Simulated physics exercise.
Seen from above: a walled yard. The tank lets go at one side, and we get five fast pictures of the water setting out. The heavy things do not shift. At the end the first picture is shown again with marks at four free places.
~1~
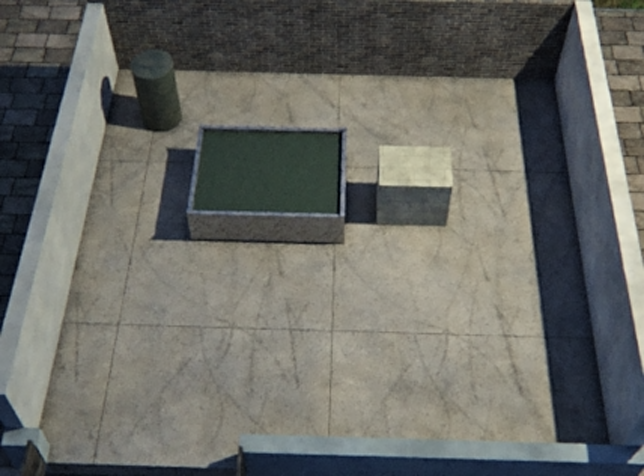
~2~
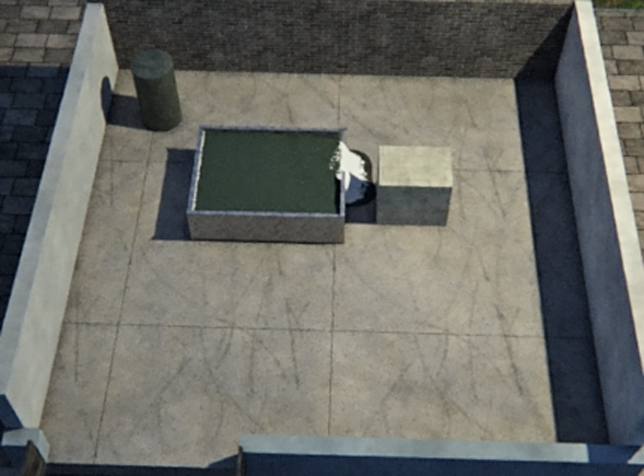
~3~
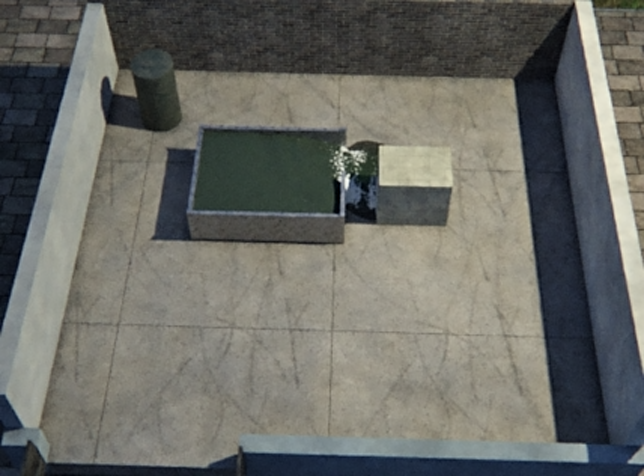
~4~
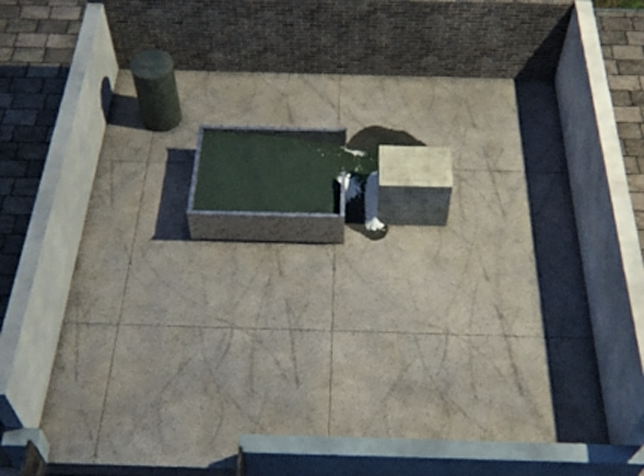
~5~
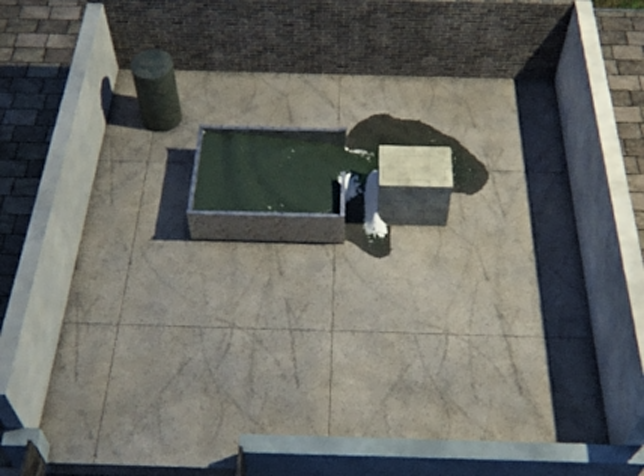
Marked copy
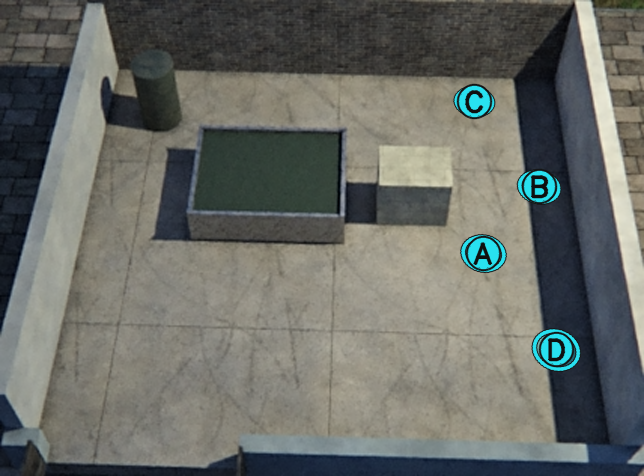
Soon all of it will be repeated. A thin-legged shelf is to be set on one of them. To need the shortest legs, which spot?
Take A.
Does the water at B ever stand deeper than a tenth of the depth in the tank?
Yes.
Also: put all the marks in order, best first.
A, D, B, C.
On the marked copy, A at (483, 253); B at (539, 186); C at (474, 101); D at (556, 349).
With A, the water peaks at about 9 % of the depth that stood in the tank.
With B, the water peaks at about 29 % of the depth that stood in the tank.
With C, the water peaks at about 44 % of the depth that stood in the tank.
With D, the water peaks at about 16 % of the depth that stood in the tank.
